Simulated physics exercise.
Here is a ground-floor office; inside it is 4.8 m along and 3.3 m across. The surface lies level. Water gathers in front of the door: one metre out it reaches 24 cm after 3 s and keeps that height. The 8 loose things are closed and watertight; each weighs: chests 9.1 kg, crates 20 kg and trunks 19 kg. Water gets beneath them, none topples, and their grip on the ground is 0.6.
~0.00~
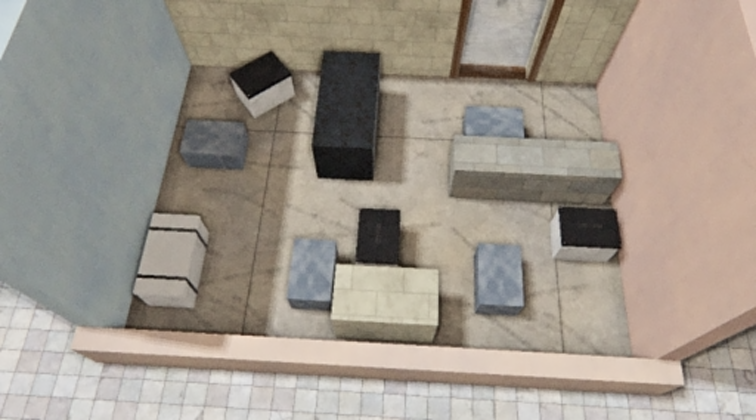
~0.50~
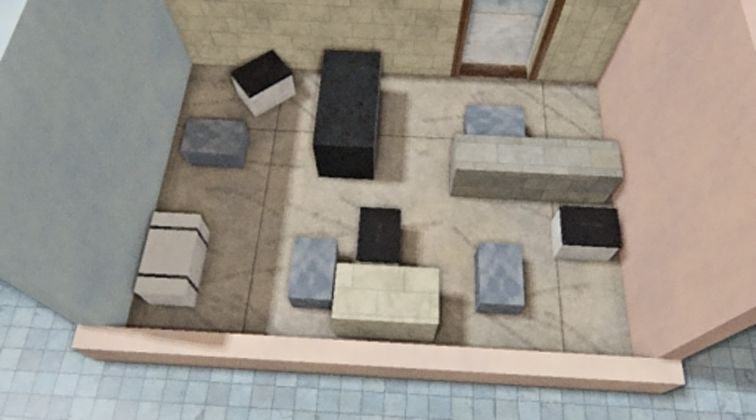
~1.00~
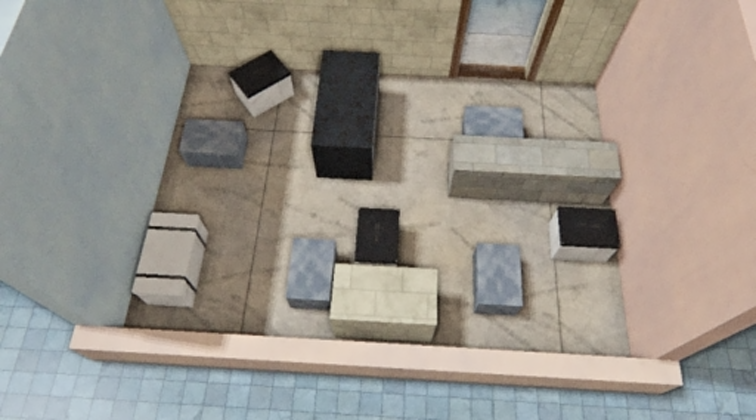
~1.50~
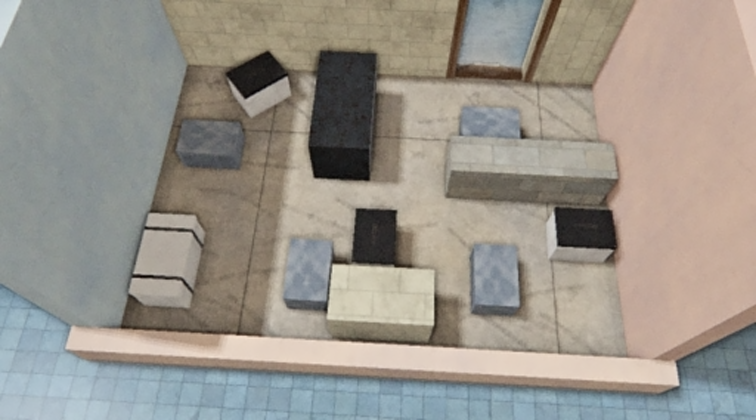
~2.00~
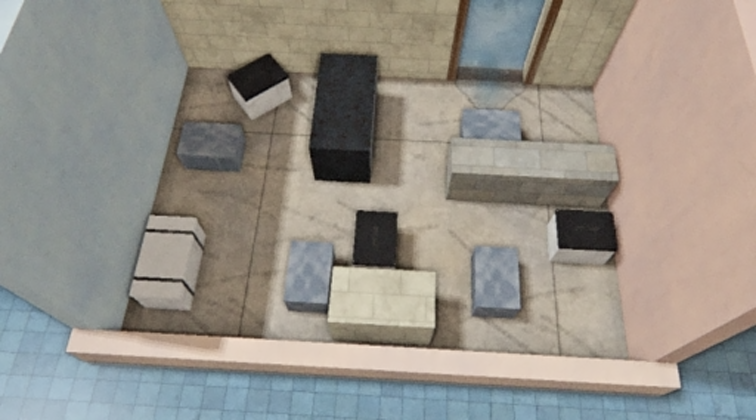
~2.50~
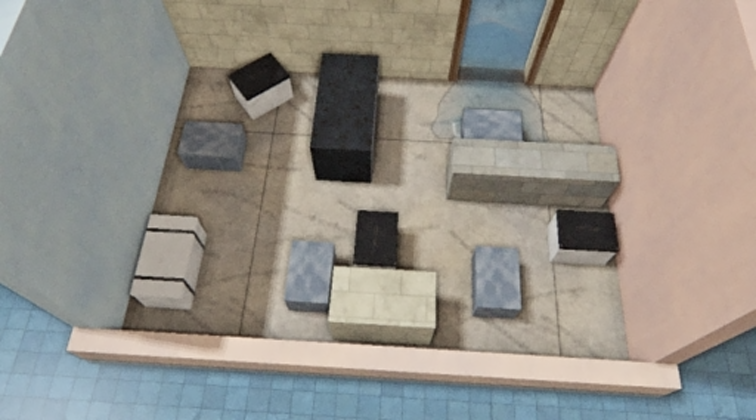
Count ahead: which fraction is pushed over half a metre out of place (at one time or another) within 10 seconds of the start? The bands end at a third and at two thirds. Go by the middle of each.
That comes to less than a third.
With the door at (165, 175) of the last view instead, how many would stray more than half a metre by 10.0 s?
Then 4.
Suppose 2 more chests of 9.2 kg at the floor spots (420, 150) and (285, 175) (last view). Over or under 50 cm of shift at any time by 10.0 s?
In turn: Over, less.
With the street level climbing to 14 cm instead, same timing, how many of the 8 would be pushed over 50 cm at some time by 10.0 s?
In that case 0 of them.
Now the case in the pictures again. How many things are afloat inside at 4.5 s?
At that moment 0.
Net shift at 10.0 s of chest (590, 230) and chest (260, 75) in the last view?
In turn: 10 cm, 20 cm.
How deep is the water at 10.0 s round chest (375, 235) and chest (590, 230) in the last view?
About 8 and 8 cm.
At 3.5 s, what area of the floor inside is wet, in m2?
Some 2.5 m2.
After 3.5 s 0 of 8 are over 50 cm from their spots; 0 afloat.
After 4.5 s 0 of 8 are over 50 cm from their spots; 0 afloat.
After 7.0 s 1 of 8 are over 50 cm from their spots; 2 afloat.
After 10.0 s 1 of 8 are over 50 cm from their spots, and 1 have been at some point; 3 afloat.
